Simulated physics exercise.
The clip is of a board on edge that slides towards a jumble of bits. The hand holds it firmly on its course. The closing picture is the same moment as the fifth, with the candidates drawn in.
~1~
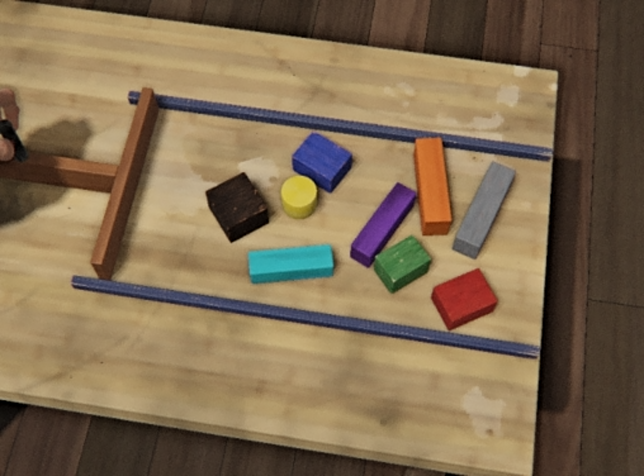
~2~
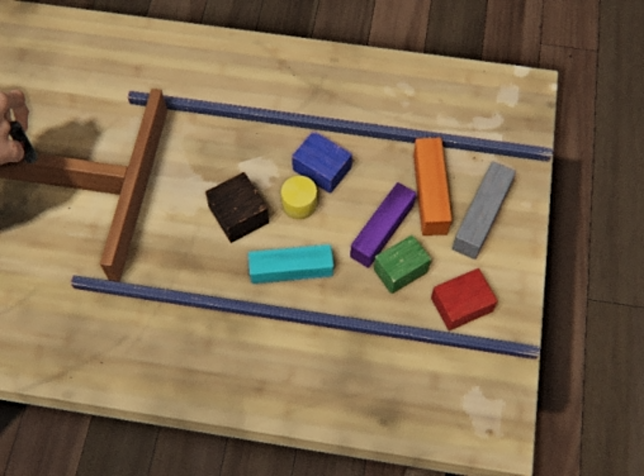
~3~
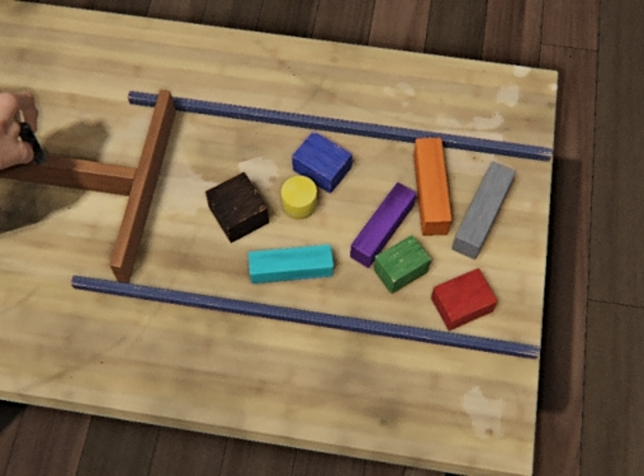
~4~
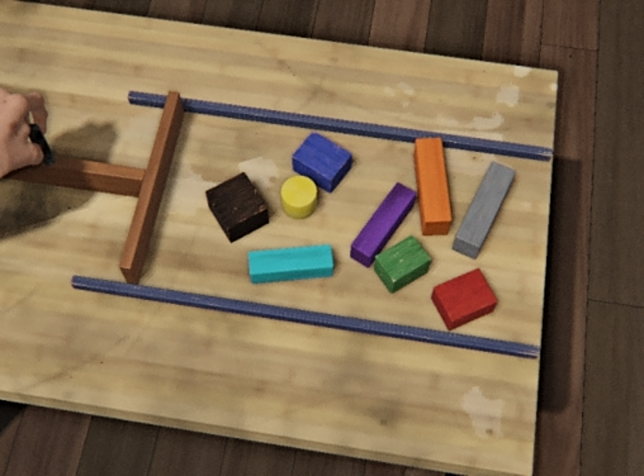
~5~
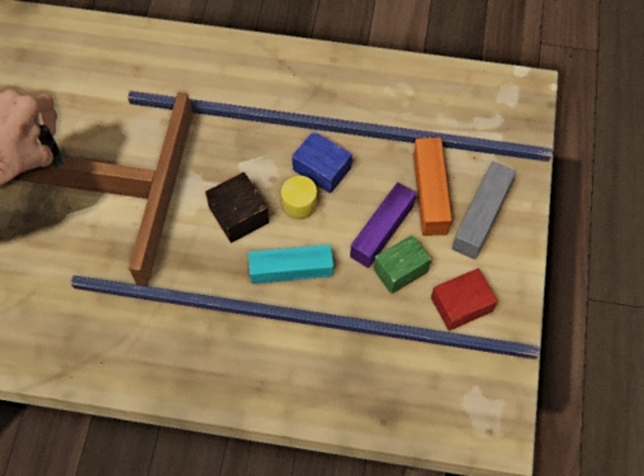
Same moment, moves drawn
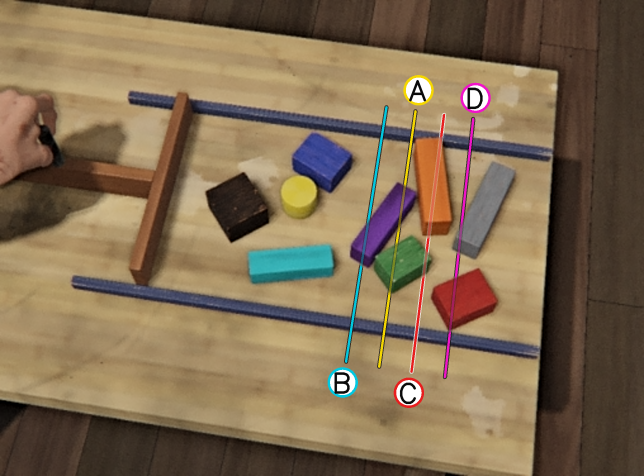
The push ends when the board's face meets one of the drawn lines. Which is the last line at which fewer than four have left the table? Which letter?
It can go as far as D.
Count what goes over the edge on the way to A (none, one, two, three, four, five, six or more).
In all, none.
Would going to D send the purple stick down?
No.
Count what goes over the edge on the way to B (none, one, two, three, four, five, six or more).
By then, none.
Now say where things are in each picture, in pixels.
Blue block (322, 162); yellow tin (299, 198); black block (238, 207), in the first frame.
Board (132, 172); grey bar (484, 210), in the second frame.
Board (142, 174); purple stick (383, 225), in the third frame.
Board (151, 175); green block (402, 264), in the fourth frame.
Board (160, 176); blue block (322, 162); yellow tin (299, 198); black block (238, 207), in the fifth frame.
On the copy, A at (399, 230); B at (368, 226); C at (429, 235); D at (460, 239).
On D. First, board (265, 192); turquoise stick (304, 267); black block (295, 230).
Then, board (374, 207); grey bar (495, 212); red block (483, 309).
Finally, board (460, 219); grey bar over the edge; green block over the edge; three fallen.
By contrast, A is within the limit but short; B is within the limit but short; C is within the limit but short.
